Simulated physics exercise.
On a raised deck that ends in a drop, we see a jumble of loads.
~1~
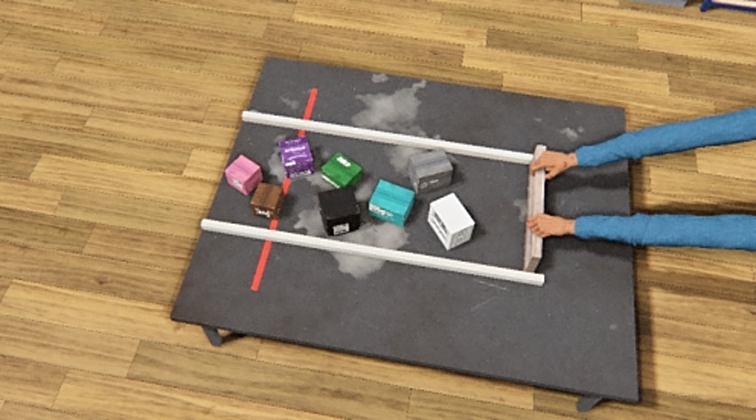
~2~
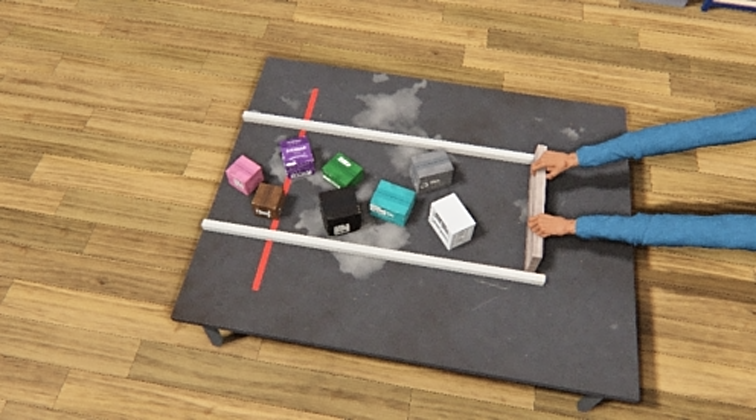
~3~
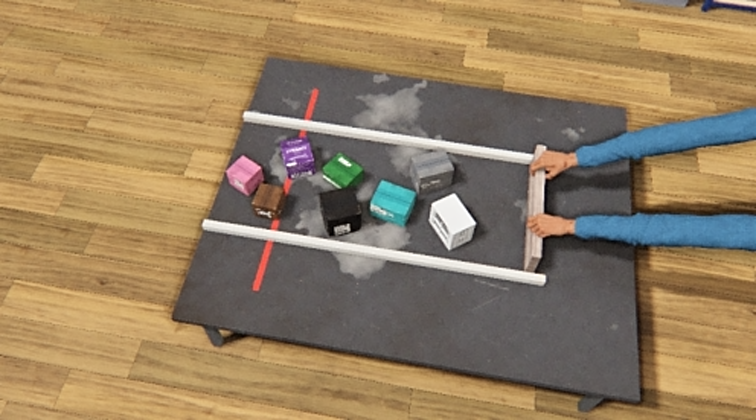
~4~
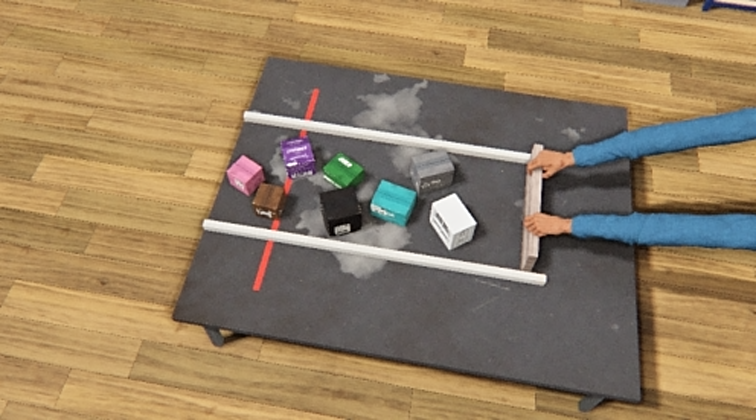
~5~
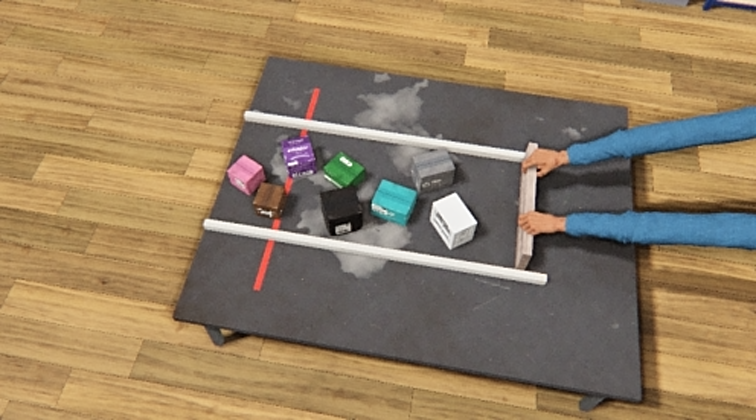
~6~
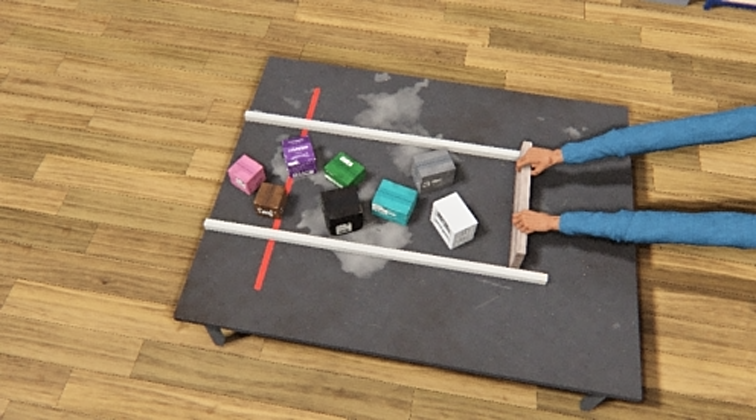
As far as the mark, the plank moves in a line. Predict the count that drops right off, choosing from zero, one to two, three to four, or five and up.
The count is three to four.
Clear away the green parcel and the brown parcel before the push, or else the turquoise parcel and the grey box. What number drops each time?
0, then 1.
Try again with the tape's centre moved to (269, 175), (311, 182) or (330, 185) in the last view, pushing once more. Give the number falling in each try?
It would be 4, then 0, then 0.
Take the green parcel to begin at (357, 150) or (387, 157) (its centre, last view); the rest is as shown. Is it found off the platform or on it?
Lab note - it rests there; then it rests there.
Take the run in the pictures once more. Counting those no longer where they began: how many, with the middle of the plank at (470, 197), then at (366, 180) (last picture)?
Moved so far: 1, later 6.
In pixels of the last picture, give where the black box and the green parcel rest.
Approximately (236, 201) for one, approximately (250, 146) for the other.
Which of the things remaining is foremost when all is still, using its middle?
It's the green parcel.
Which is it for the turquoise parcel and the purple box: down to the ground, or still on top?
Final state: Turquoise parcel in place, purple box off.
Early on, none off yet; pink parcel at rest near (247, 175); brown parcel at rest near (271, 201); purple box at rest near (299, 157).
A while later, none off yet; pink parcel moving near (244, 176); brown parcel travelled about its own width near (253, 202); purple box travelled about its own width near (264, 152).
Finally, the number that fall off is three or four; lost, purple box, brown parcel and pink parcel.
